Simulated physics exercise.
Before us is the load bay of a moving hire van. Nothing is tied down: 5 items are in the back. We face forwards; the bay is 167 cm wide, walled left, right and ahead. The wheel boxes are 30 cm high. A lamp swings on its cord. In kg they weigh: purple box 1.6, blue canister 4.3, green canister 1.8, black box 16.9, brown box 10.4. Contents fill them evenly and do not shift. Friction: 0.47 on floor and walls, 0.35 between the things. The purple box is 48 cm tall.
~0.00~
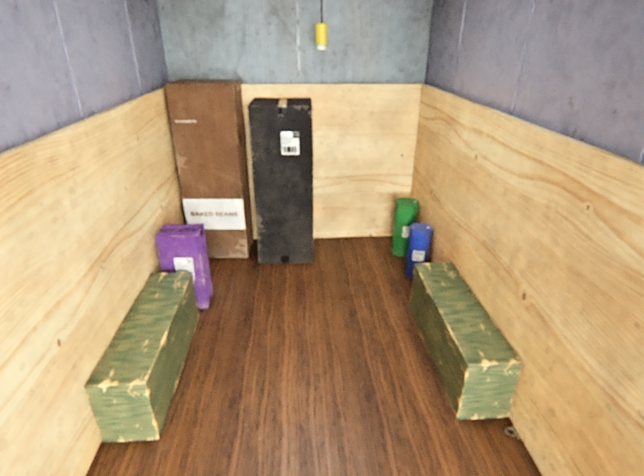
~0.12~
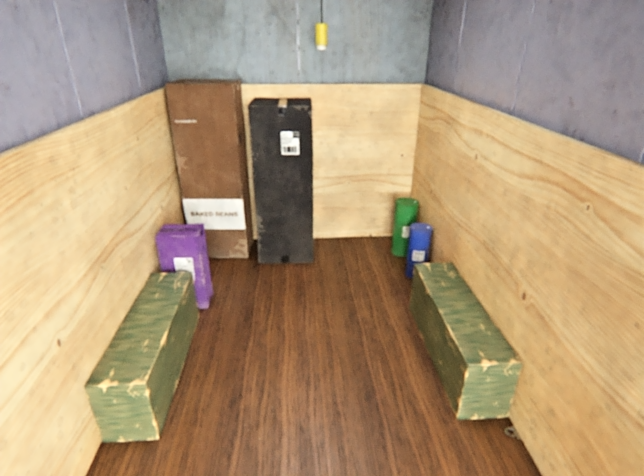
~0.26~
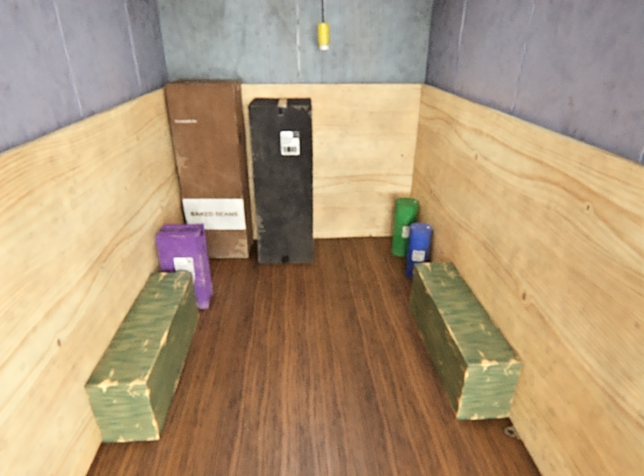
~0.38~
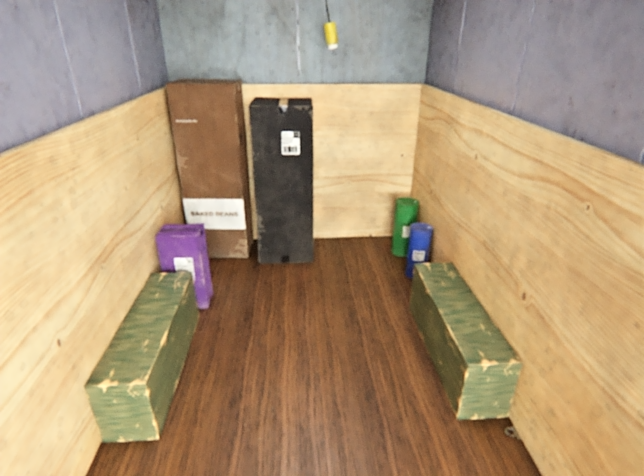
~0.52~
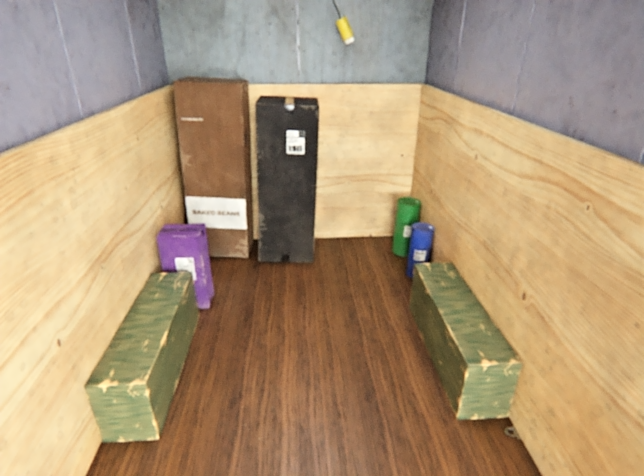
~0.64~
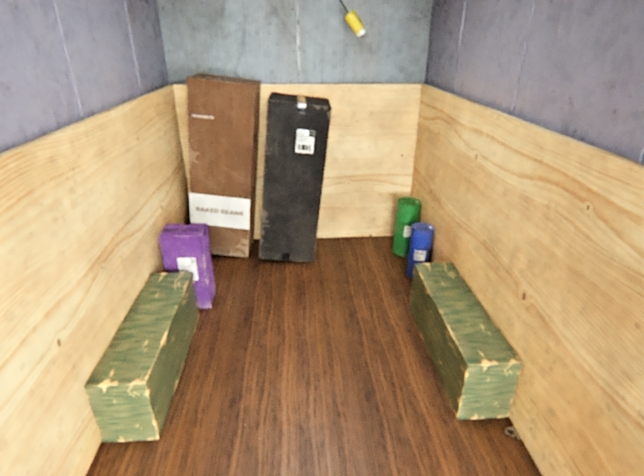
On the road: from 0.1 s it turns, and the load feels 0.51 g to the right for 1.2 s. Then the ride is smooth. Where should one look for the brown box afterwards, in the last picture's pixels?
Look near (273, 178).
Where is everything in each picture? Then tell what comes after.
Steady run; brown box (215, 173); purple box (186, 267), in the first frame.
Load feels 0.04 g right; green canister (405, 227); black box (285, 182), in the second frame.
Load feels 0.33 g right; purple box (186, 267); blue canister (418, 251), in the third frame.
Load feels 0.51 g right; green canister (405, 227); black box (285, 182), in the fourth frame.
Load feels 0.51 g right; brown box (219, 172) 3 cm from its spot; purple box (187, 267), in the fifth frame.
Load feels 0.51 g right; brown box (225, 170) tilted 6°; green canister (406, 227), in the sixth frame.
By 0.84 s, load feels 0.51 g right; brown box tilted 20° near (246, 168); black box tilted 20°; purple box 5 cm from its spot.
By 0.94 s, load feels 0.51 g right; brown box tilted 31° near (264, 170); black box tilted 31°; purple box 8 cm from its spot.
By 1.14 s, load feels 0.33 g right; brown box tilted 45° near (280, 172); black box tilted 45°; purple box 14 cm from its spot.
When it is over (2.2 s), lying over in the back, black box and brown box; the other 3 within 15 cm of the start. In the last view, brown box near (273, 178).
